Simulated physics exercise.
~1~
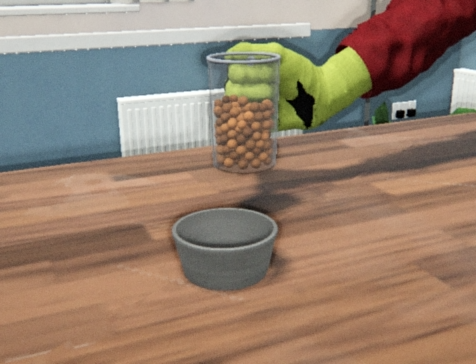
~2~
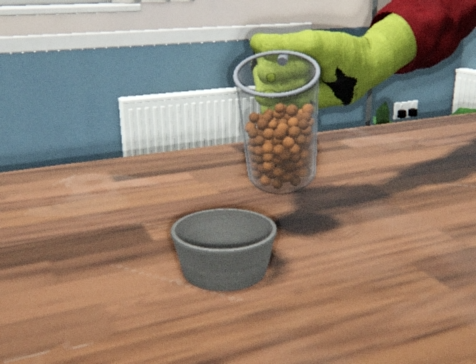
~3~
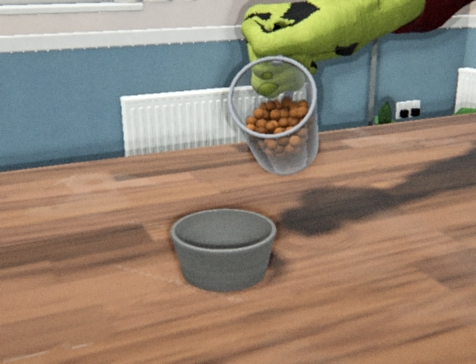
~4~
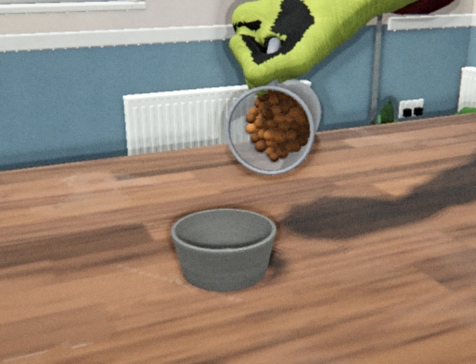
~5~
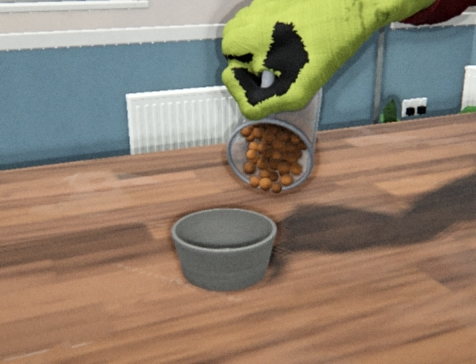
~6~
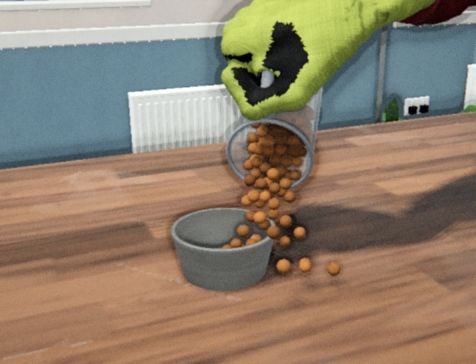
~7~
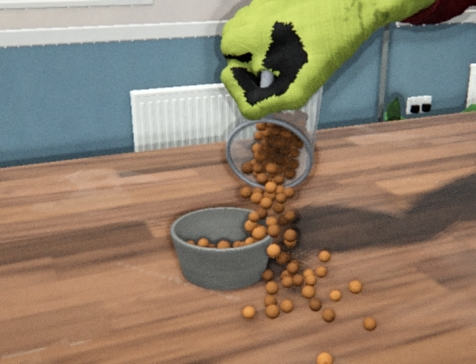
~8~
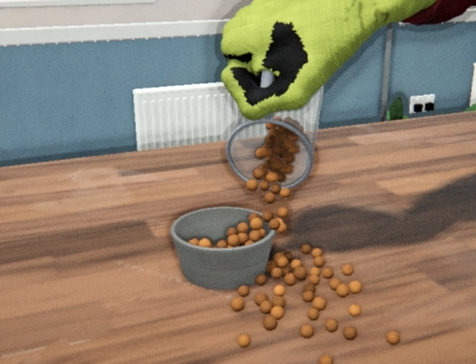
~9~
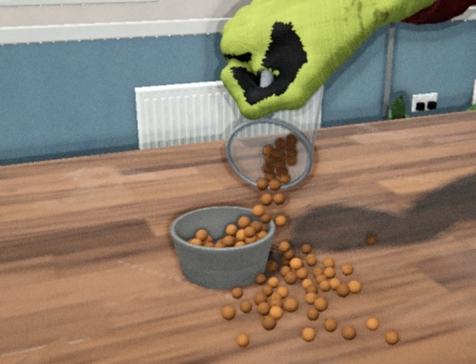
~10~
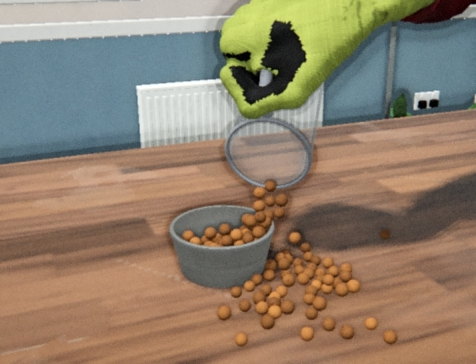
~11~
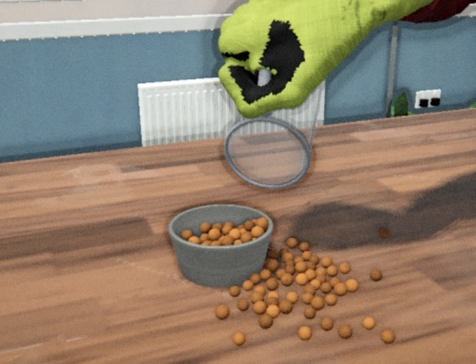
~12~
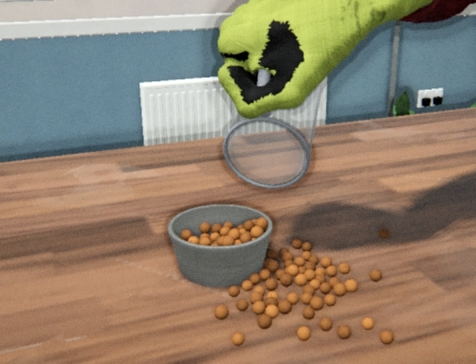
Green-gloved hand tipping a clear cup of brown balls over a grey bowl, filling it while many scatter across the wooden table.
